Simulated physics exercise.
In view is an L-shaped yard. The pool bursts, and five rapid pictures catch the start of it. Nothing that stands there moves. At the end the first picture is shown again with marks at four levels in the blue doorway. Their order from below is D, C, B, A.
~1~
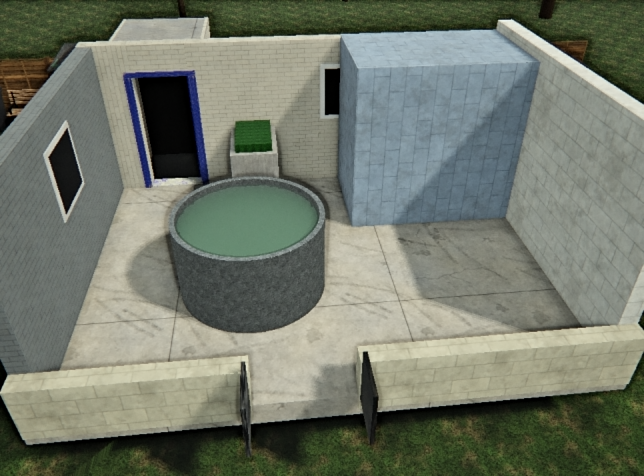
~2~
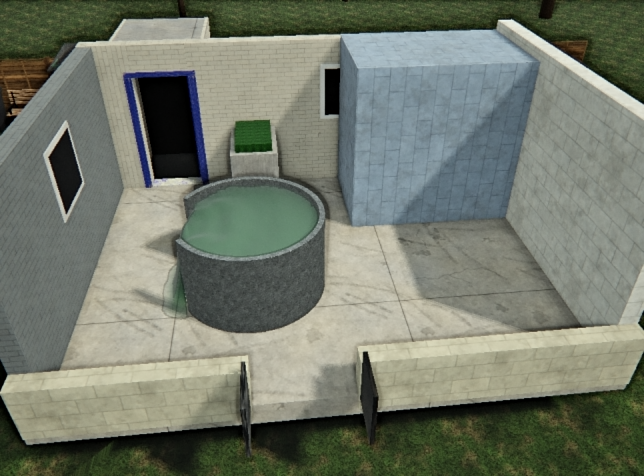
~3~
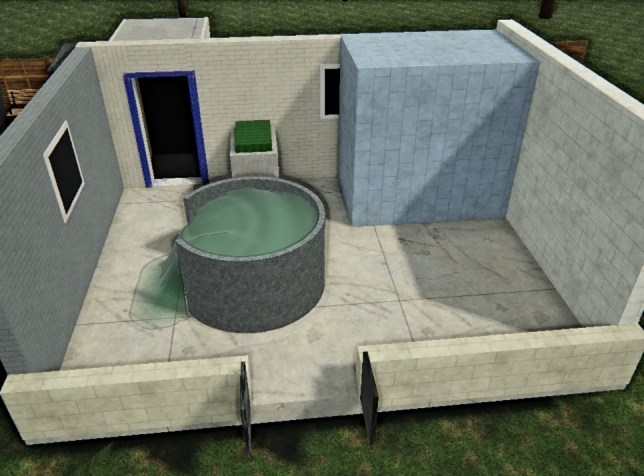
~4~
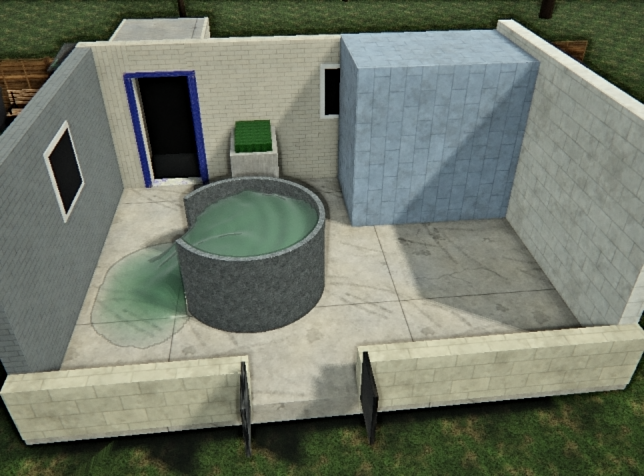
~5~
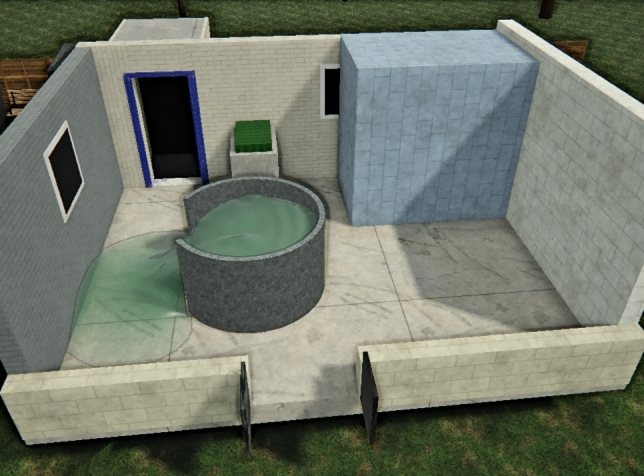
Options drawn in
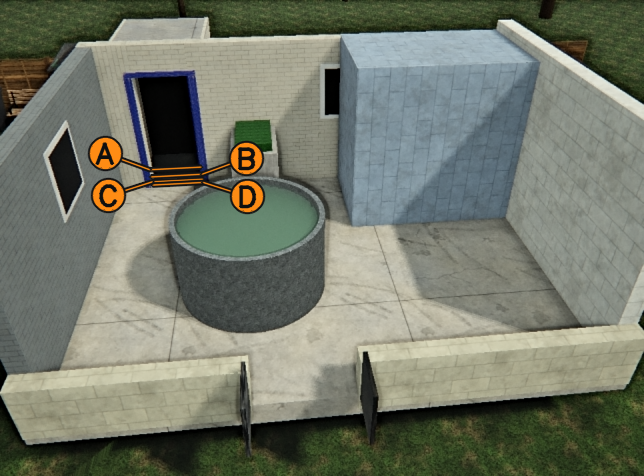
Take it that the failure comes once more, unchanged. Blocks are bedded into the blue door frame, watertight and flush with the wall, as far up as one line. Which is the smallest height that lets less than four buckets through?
The answer is height A.
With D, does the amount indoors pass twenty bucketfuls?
Yes, it does.
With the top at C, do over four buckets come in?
Yes, that goes wrong.
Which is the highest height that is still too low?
That would be B.
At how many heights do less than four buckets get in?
One of the four.
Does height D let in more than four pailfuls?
Yes, it does.
In orange, A at (175, 168); B at (176, 175); C at (177, 180); D at (178, 183); from the bottom up D, C, B, A.
If A is chosen, a bucket or two gets in.
If B is chosen, about 12 bucketfuls get in.
If C is chosen, dozens of bucketfuls pour in.
If D is chosen, dozens of bucketfuls pour in.
